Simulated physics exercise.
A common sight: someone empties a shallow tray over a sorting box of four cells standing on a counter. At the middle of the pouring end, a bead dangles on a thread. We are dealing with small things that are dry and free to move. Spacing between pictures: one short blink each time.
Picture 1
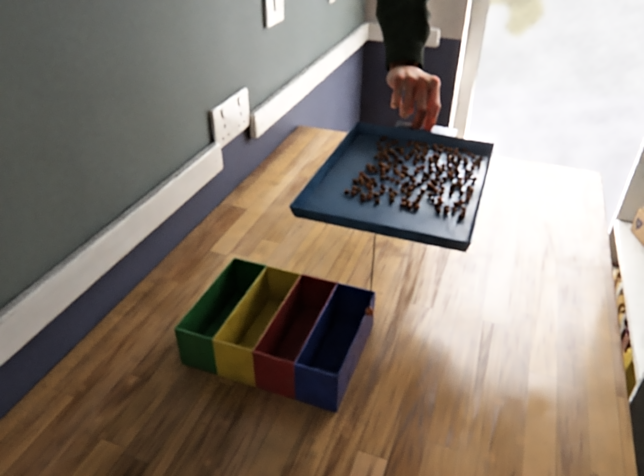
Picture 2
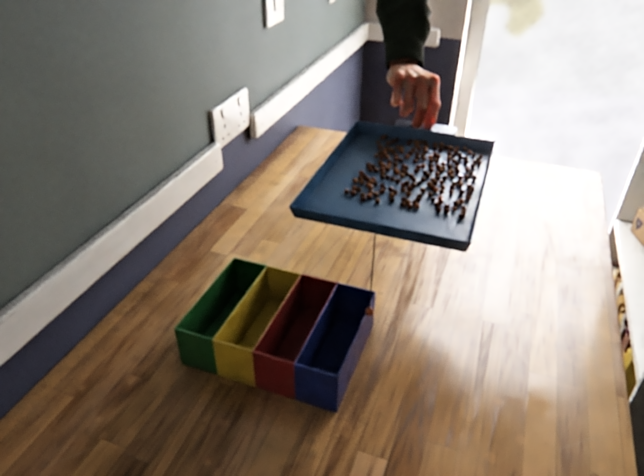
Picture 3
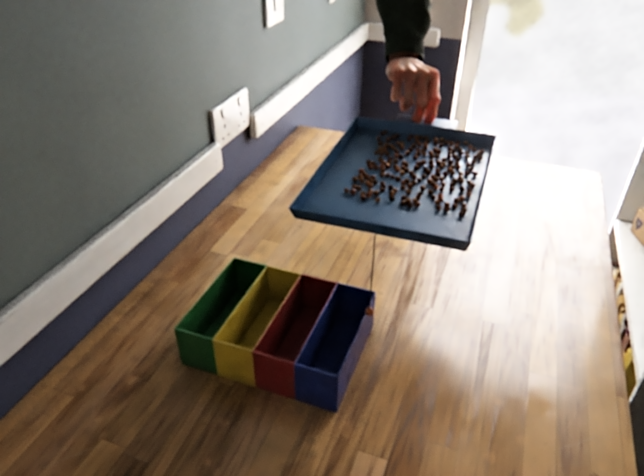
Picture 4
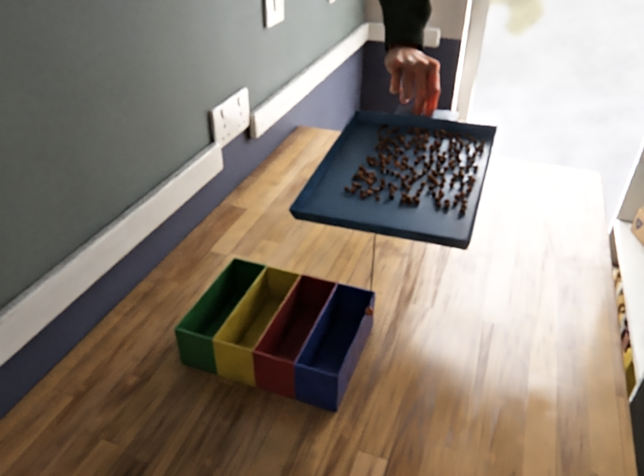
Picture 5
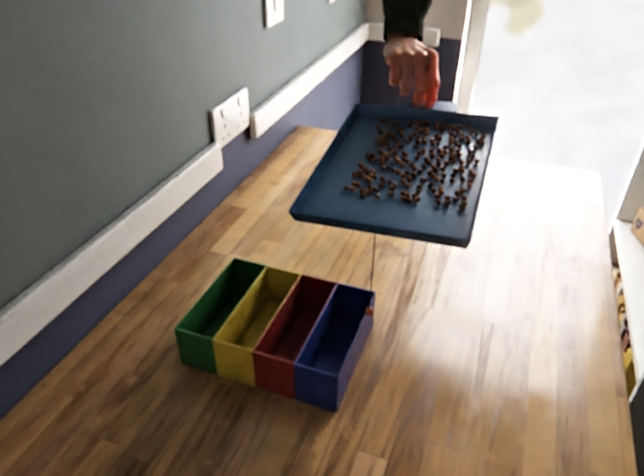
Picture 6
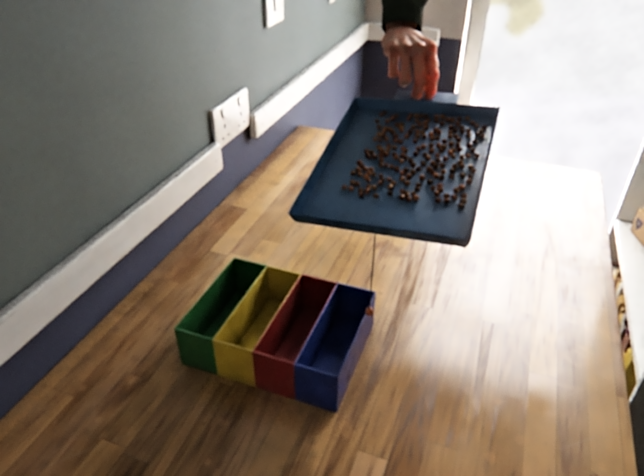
A shallow blue tray of small brown pieces tilted gradually as a hand raised its far edge, while the pieces stayed on it and the green, yellow, red and blue box sat still below.
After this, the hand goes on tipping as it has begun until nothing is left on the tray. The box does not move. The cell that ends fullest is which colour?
It is the red cell.
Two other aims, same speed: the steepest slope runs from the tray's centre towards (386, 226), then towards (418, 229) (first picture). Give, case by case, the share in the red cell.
The first gives 0 %, the second 0 %.
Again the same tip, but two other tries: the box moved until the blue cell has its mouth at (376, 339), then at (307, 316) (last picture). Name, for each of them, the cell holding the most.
That yellow cell first, the blue one second.
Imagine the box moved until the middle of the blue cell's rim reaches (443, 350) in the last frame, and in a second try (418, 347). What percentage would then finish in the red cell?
Trial 1 around 0 percent, trial 2 around 0 percent.
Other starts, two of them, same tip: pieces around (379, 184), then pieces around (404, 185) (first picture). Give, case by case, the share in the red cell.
Close to 70 per cent, followed by close to 70 per cent.
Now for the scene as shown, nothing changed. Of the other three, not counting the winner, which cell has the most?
After the leader, it is that blue cell.
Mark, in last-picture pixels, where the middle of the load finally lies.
About pixel (301, 353).
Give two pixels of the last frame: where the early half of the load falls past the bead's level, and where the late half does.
The opening part goes through (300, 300); what follows goes through (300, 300).
Shortly afterwards, tray tipped steeply; the bulk on the tray; a little in the red cell; a little in the yellow cell; only a few in the blue cell; only a few falling or outside the box.
Next, tray tipped right over; a little on the tray; near half in the red cell; near a quarter in the blue cell; a little in the yellow cell; only a few in the green cell; near a quarter falling or outside the box.
Some moments later, tray tipped past a quarter turn; near two thirds in the red cell; near a quarter in the blue cell; a little in the yellow cell; only a few in the green cell.
In the end, tray tipped past a quarter turn; near two thirds in the red cell; near a quarter in the blue cell; a little in the yellow cell; only a few in the green cell.
